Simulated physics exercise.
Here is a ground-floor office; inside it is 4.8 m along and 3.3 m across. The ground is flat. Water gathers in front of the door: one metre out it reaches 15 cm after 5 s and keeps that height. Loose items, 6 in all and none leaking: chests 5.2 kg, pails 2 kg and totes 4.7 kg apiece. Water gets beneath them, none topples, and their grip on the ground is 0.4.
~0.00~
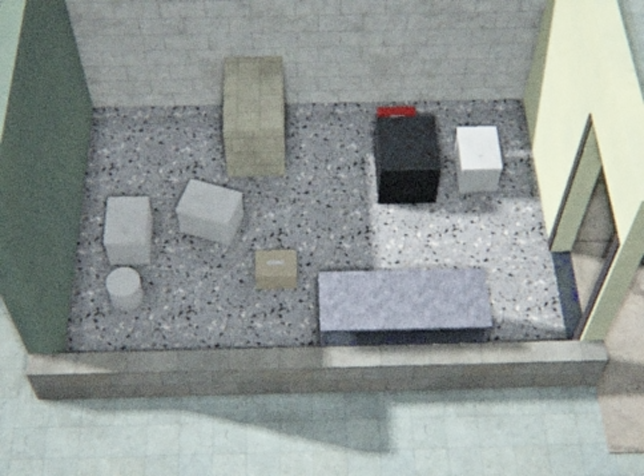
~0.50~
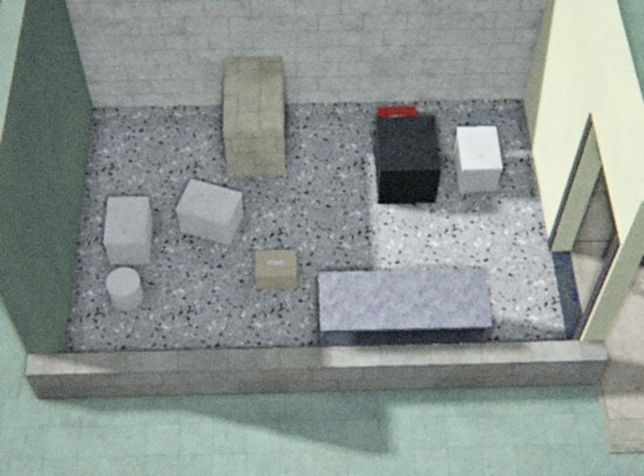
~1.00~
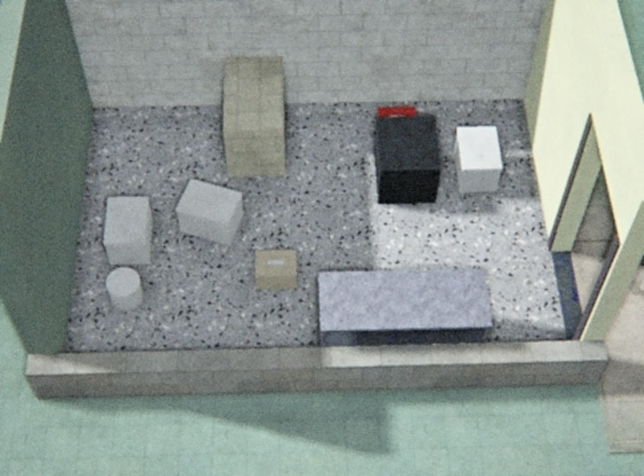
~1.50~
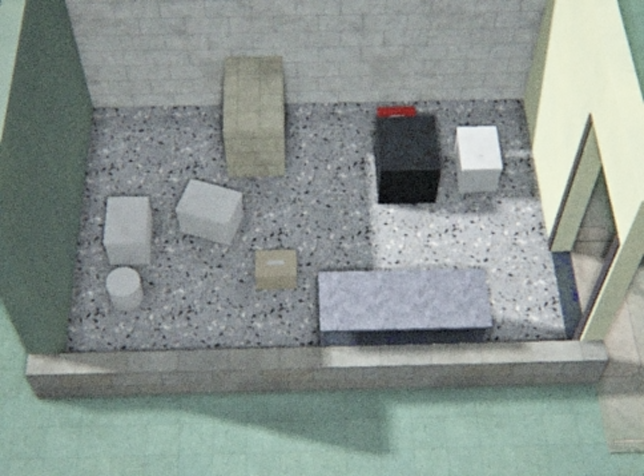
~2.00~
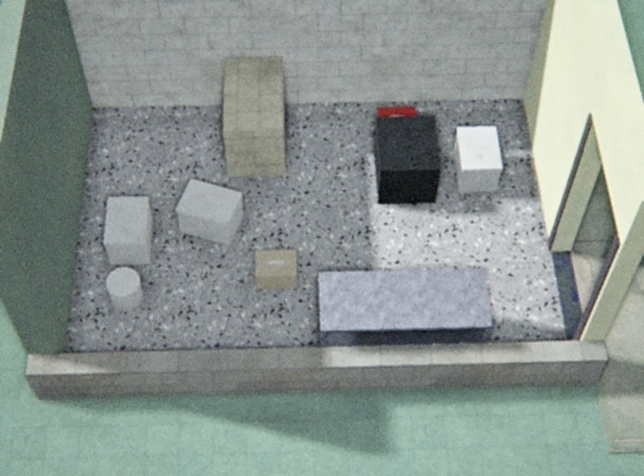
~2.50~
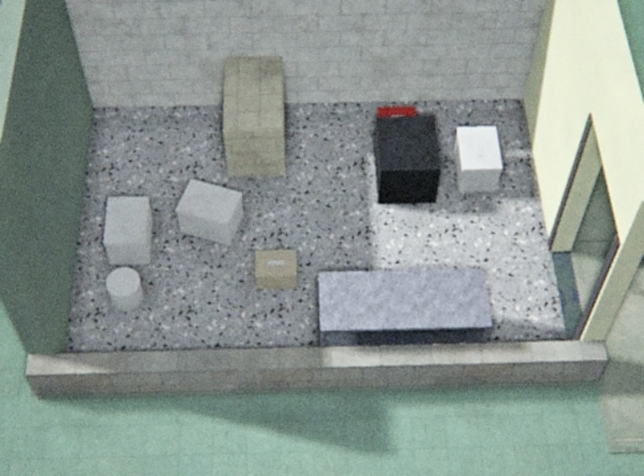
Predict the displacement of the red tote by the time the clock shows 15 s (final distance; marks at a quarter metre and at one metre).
The red tote barely shifts.
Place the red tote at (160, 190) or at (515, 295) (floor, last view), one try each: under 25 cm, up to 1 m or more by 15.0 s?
In turn: It slides a little; it ends far away.
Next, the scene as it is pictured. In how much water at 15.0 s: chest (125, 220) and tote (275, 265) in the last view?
About 10 and 9 cm.
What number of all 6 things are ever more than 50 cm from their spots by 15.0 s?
That makes 4.
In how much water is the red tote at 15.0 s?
About 4 cm.
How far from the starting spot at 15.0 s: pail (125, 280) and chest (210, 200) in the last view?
In turn: 40 cm, 100 cm.
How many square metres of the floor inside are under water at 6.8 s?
About 6.5 m2.
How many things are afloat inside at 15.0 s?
I count 5.
After 3.5 s the red tote is near (397, 118), 0.0 m from its start, aground; 0 afloat.
After 6.8 s the red tote is near (397, 118), 0.0 m from its start, aground; 0 afloat.
After 11.0 s the red tote is near (397, 118), 0.0 m from its start, aground; 4 afloat.
After 15.0 s the red tote is near (399, 118), 0.0 m from its start, aground; 5 afloat.
